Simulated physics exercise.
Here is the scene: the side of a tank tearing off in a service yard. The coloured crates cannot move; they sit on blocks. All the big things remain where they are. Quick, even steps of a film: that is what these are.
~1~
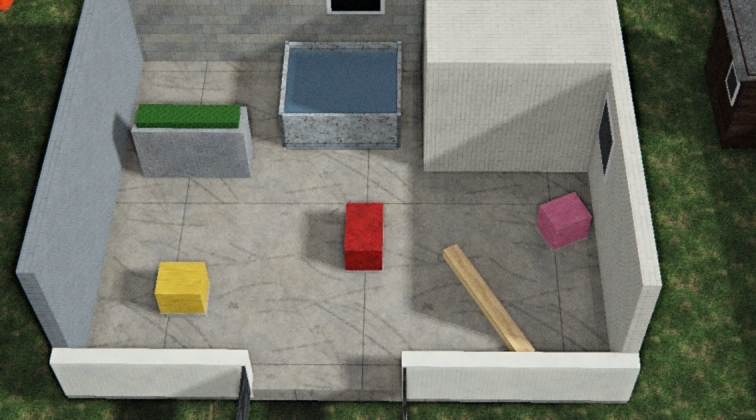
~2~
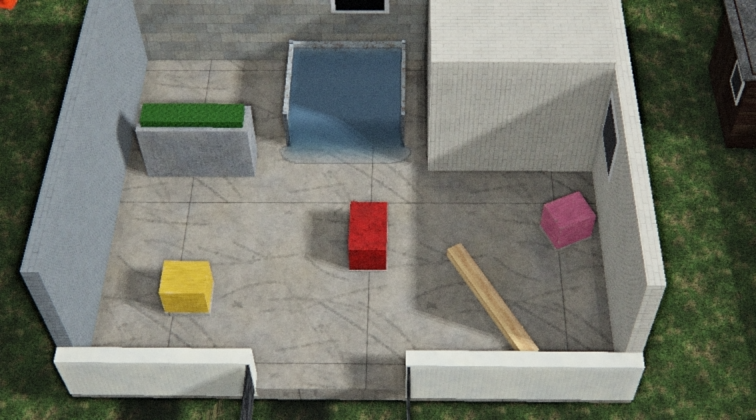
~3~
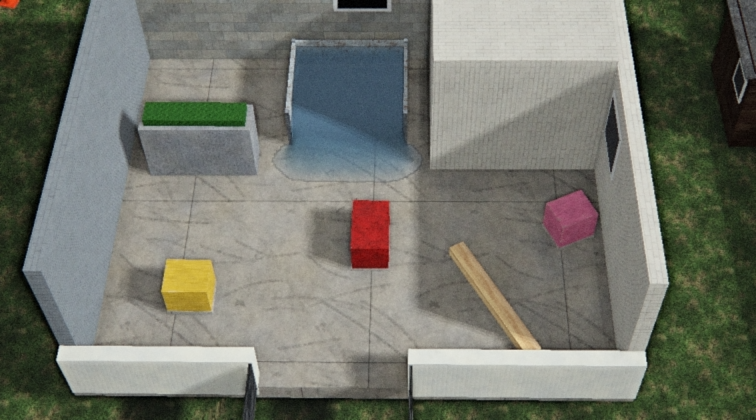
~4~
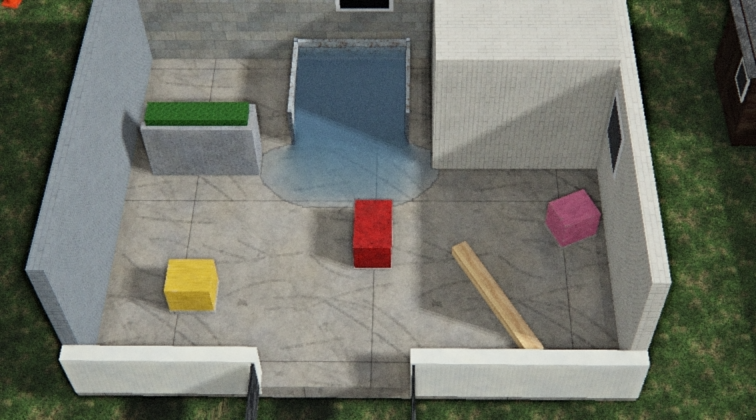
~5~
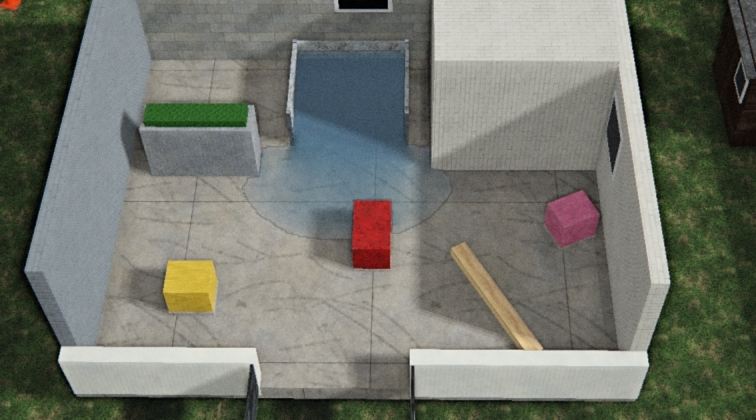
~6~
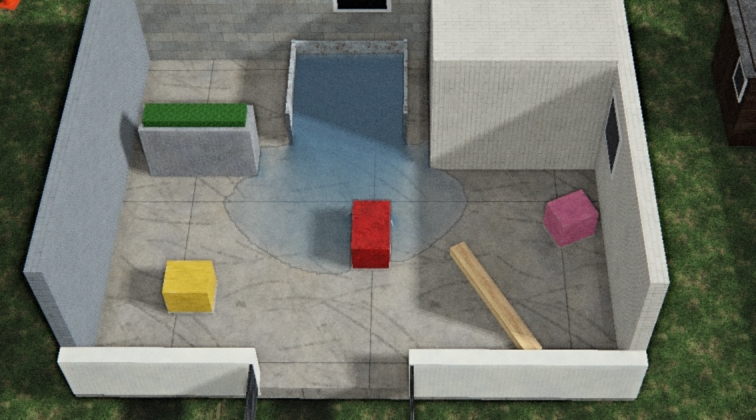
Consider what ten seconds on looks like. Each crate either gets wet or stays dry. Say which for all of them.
At the end, yellow crate: Not safe, red crate: Not safe, pink crate: Not safe.
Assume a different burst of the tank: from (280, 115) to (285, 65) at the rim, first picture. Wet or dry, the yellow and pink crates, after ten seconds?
Taking them in turn, the yellow one is swamped, and the pink one is left untouched.
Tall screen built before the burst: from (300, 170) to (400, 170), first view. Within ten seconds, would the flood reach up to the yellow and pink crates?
Yellow: Flooded; pink: Left dry.
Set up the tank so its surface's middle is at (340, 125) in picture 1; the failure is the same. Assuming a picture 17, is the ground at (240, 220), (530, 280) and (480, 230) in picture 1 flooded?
As listed: Under water, under water, covered.
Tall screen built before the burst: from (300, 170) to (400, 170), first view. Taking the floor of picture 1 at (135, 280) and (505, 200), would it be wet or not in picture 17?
As listed: Wet, not flooded.
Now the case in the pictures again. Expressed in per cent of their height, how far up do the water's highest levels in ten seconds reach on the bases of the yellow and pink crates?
The first reaches around 270 in a hundred, the second around 300.
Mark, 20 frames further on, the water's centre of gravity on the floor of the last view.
At about (336, 251).
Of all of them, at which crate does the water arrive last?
I'd say the pink one is last.
A moment on, water covers 40 % of the floor; the yellow crate water round its plinth, the red crate water round its plinth, the pink crate not reached.
Next, water covers 60 % of the floor; the yellow crate water round its plinth, the red crate water round its plinth, the pink crate water round its plinth.
Then, water covers 70 % of the floor; the yellow crate water round its plinth, the red crate water round its plinth, the pink crate water round its plinth.
Later, water covers 80 % of the floor; the yellow crate water round its plinth, the red crate water round its plinth, the pink crate water round its plinth.
In the end, water covers 95 % of the floor; the yellow crate was topped, the red crate was topped, the pink crate was topped.
